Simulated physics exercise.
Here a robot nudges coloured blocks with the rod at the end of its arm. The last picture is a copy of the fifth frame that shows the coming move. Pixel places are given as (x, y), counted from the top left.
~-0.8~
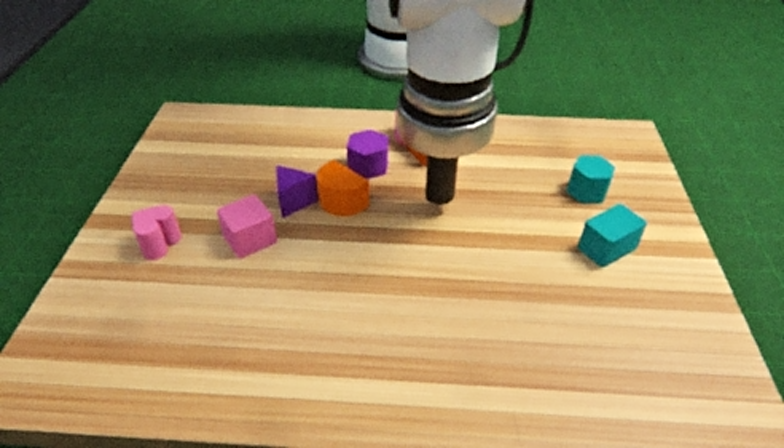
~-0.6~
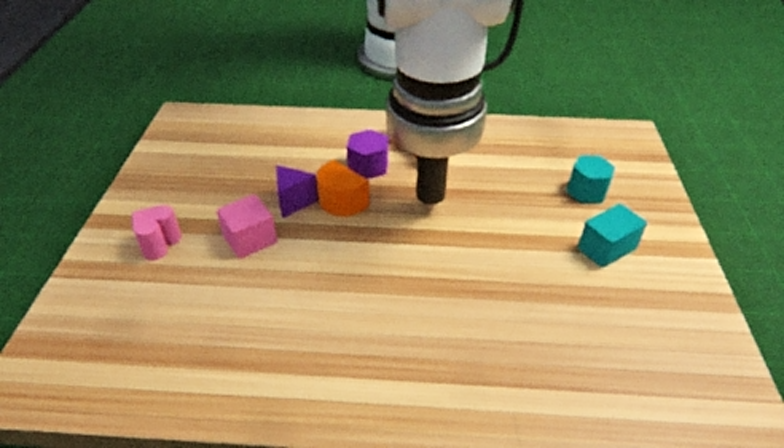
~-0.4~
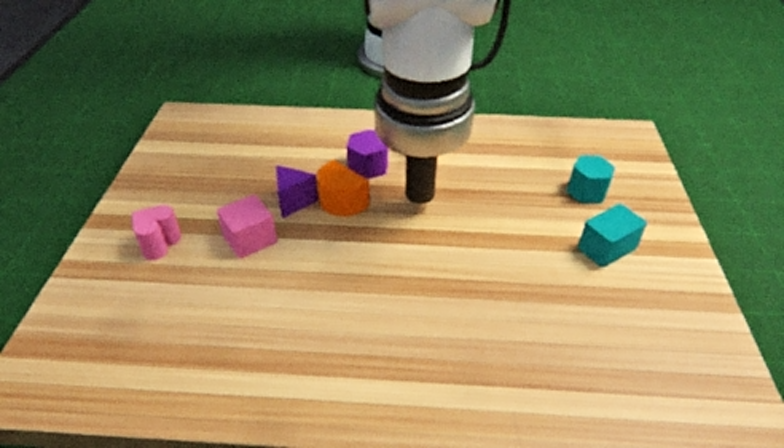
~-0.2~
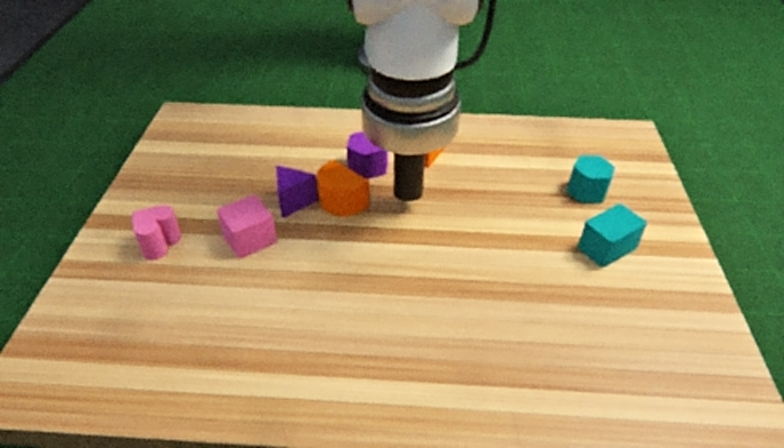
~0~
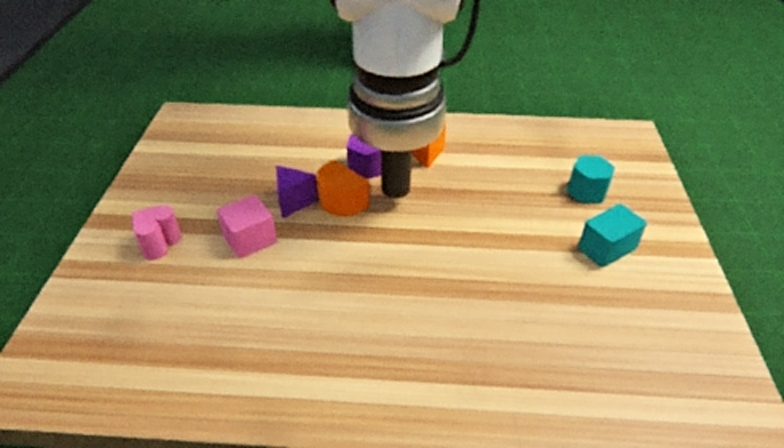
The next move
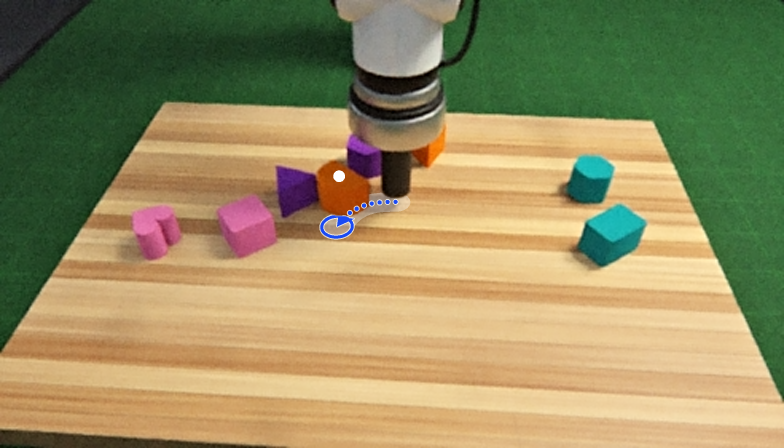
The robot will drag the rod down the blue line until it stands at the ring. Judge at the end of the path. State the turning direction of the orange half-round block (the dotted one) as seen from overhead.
Overhead view: Clockwise.
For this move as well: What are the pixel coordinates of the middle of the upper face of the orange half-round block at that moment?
For the centre of its top, I'd go with (315, 182).
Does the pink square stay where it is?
Yes.
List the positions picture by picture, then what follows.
The first picture shows rod's lower end (440, 196); pink square (244, 212); purple triangular block (291, 177); orange half-round block (339, 176); purple hexagon (368, 141).
The second picture shows rod (431, 195); blocks still.
The third picture shows rod (420, 195); blocks still.
The fourth picture shows rod (408, 193); blocks still.
The fifth picture shows rod (396, 189); pink square (244, 212); purple triangular block (291, 177); orange half-round block (339, 176); purple hexagon partly hidden.
Drawn move, from (396, 202) through (372, 204) and (351, 212) to (337, 226); the dot is on the orange half-round block.
Halfway along, rod (359, 195); purple triangular block (285, 175), turned 20° anticlockwise; orange half-round block (324, 178), turned 35° clockwise.
At the end, rod (336, 214); pink square still; purple triangular block (284, 174), turned 25° anticlockwise; orange half-round block (315, 182), turned 75° clockwise; purple hexagon still.
